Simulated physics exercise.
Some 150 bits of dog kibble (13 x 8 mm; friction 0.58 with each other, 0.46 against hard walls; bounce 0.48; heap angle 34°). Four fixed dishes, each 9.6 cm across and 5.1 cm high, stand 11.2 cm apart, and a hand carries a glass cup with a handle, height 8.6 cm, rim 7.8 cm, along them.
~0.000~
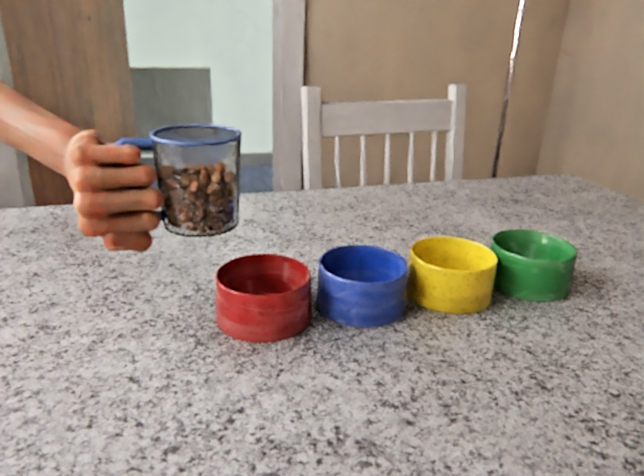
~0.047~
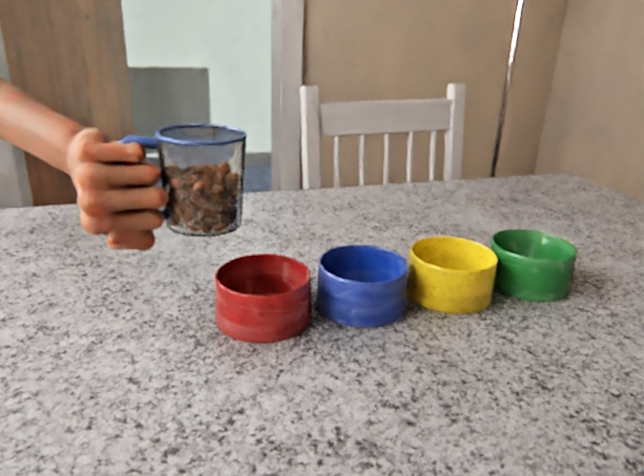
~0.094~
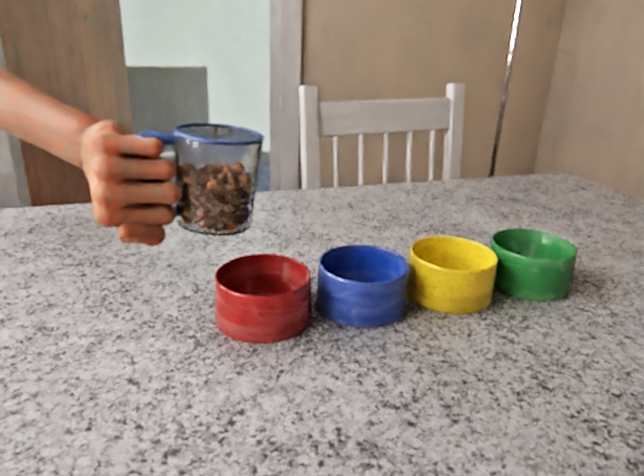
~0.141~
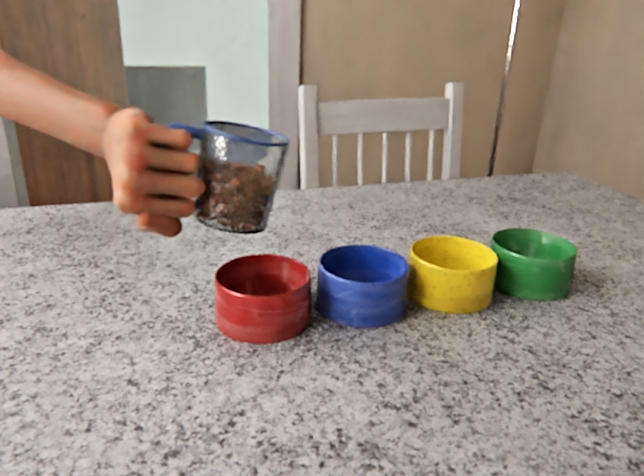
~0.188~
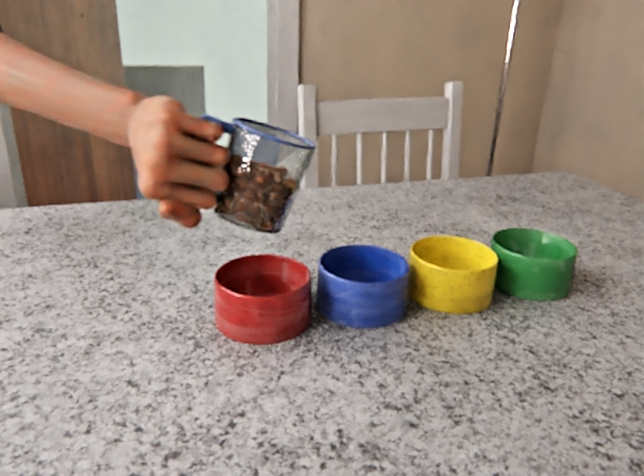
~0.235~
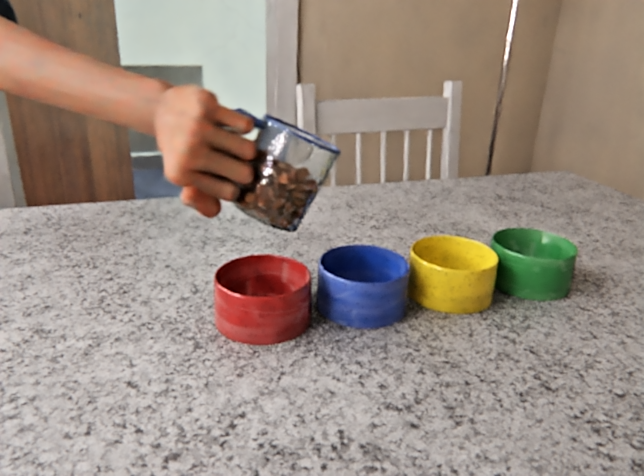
A hand reaches in from the left, holding a clear glass cup with a blue rim, partly filled with brown kibble, above a speckled grey stone table seen from slightly above. Red, blue, yellow and green dishes stand in a row from left to right, with a white chair behind. The hand carries the cup rightward over the red dish, tilting it steadily to the right, while the view stays still.
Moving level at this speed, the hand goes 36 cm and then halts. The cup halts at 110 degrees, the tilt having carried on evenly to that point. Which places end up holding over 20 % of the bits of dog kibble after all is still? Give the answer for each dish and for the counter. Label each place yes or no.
Red: No. Blue: No. Green: Yes. Yellow: No. Counter: Yes.
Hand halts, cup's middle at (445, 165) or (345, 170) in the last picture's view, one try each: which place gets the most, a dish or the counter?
On the first run most goes to yellow, and on the second to blue.
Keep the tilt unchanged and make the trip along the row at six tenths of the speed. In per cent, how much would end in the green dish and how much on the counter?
In that case: Green 70, and counter 10.
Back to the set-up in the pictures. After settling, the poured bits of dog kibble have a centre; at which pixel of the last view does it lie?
(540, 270) or so.
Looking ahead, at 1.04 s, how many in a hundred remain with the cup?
About 25 percent of the load.
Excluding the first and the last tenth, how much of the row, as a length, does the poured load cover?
Roughly 18 centimetres.
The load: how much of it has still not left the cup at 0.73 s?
About 100 per cent.
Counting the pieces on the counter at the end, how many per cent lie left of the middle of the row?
Around 0 per cent of it.
After 0.53 s, tilt 67 degrees; cup holds 100 %.
After 0.73 s, tilt 96 degrees; cup holds 100 %.
Then, at 1.04 s, tilt 110 degrees; cup holds 25 %, green 40 %.
At rest (2.1 s), red 0 %, blue 0 %, green 65 %, yellow 0 %, counter 35 %.
